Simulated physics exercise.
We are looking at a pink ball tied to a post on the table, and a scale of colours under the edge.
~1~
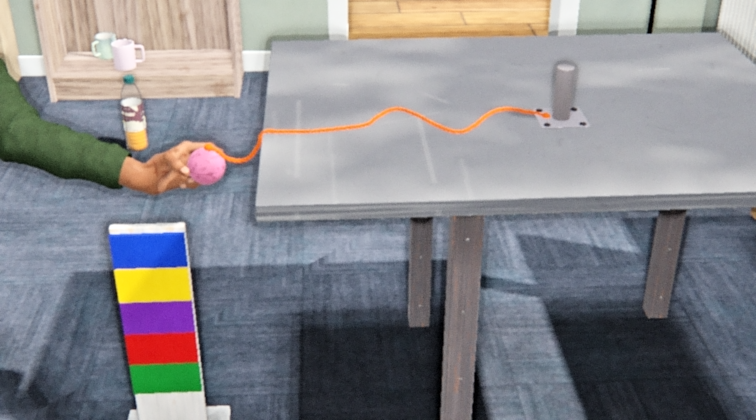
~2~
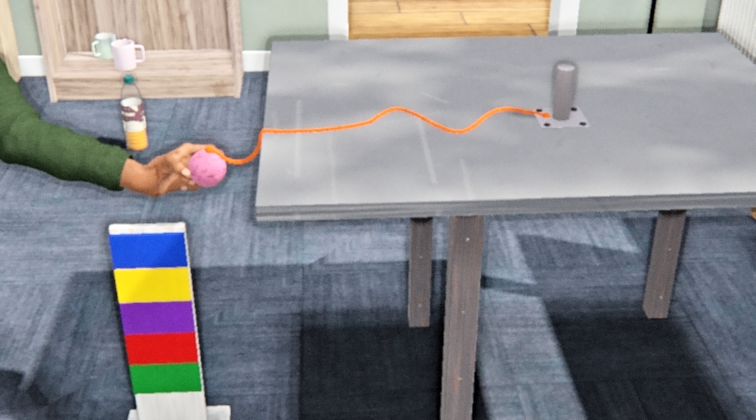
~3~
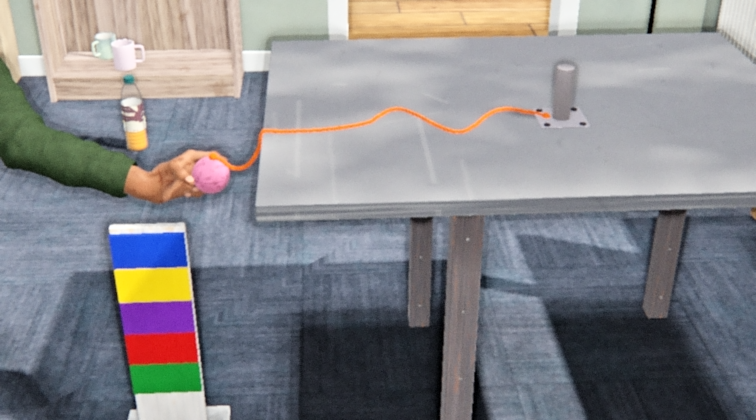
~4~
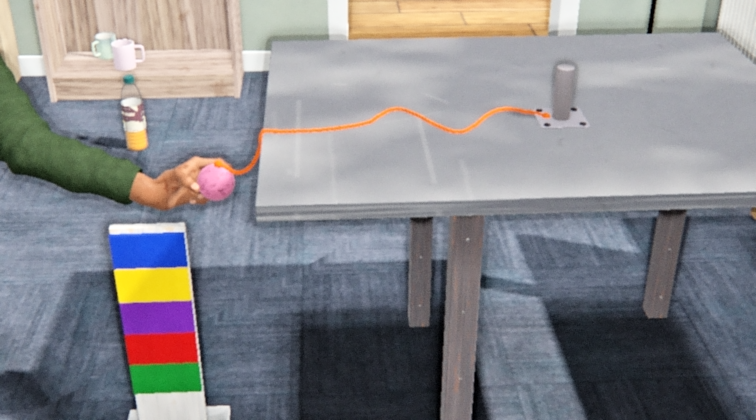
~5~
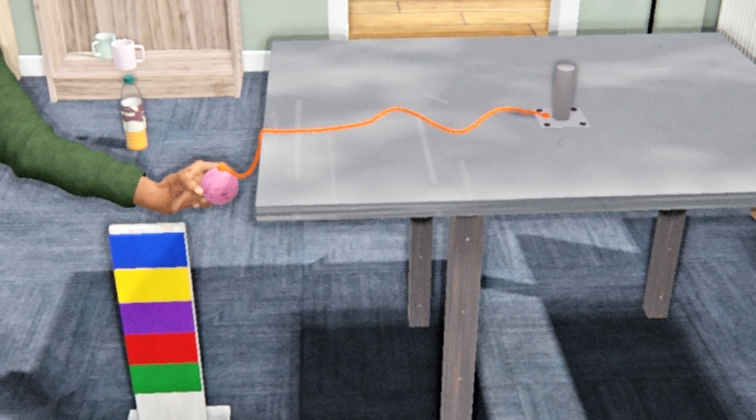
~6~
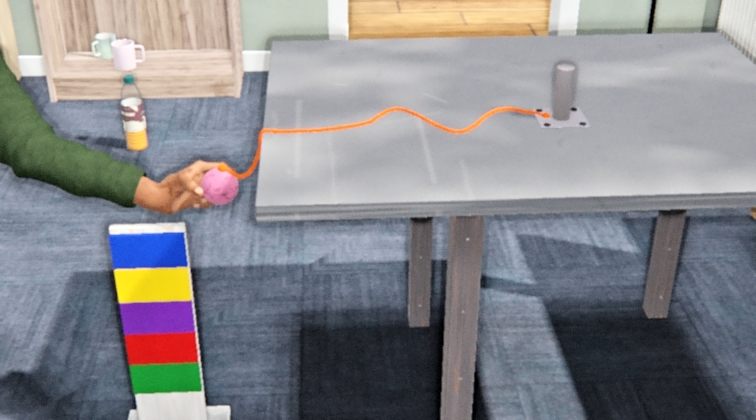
A hand holding a pink ball on an orange string lowers it slightly beside the table.
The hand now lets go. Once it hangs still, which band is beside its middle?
The yellow one.
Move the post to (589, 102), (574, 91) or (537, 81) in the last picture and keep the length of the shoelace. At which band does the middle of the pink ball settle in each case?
Taking them in turn: Blue; blue; yellow.
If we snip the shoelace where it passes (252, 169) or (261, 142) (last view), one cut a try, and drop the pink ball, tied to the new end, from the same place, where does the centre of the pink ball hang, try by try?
The places are (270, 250) and (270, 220).
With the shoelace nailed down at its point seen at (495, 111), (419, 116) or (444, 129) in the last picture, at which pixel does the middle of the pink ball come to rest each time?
The places are (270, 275), (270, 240) and (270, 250).
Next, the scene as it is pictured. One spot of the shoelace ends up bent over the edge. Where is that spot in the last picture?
Near (342, 128).
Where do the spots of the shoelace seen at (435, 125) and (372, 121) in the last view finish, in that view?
About (394, 122), and the other about (298, 125).
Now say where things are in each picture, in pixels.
Pink ball (206, 166); blue (149, 253); yellow (153, 286); purple (158, 318); red (162, 350); green (166, 380), in the first frame.
Pink ball (207, 168); shoelace through (513, 109) (463, 131) (409, 112) (348, 127) (272, 132), in the second frame.
Pink ball (211, 175), in the third frame.
Pink ball (216, 182); shoelace through (513, 109) (463, 131) (409, 112) (348, 127) (272, 132), in the fourth frame.
Pink ball (219, 186), in the fifth frame.
Pink ball (220, 186); shoelace through (513, 109) (463, 131) (409, 112) (348, 127) (272, 132), in the sixth frame.
Soon after, ball near (269, 264); level with yellow.
After that, ball near (265, 278); level with yellow.
In the end, ball near (268, 279); level with yellow. The shoelace holds its middle at yellow.
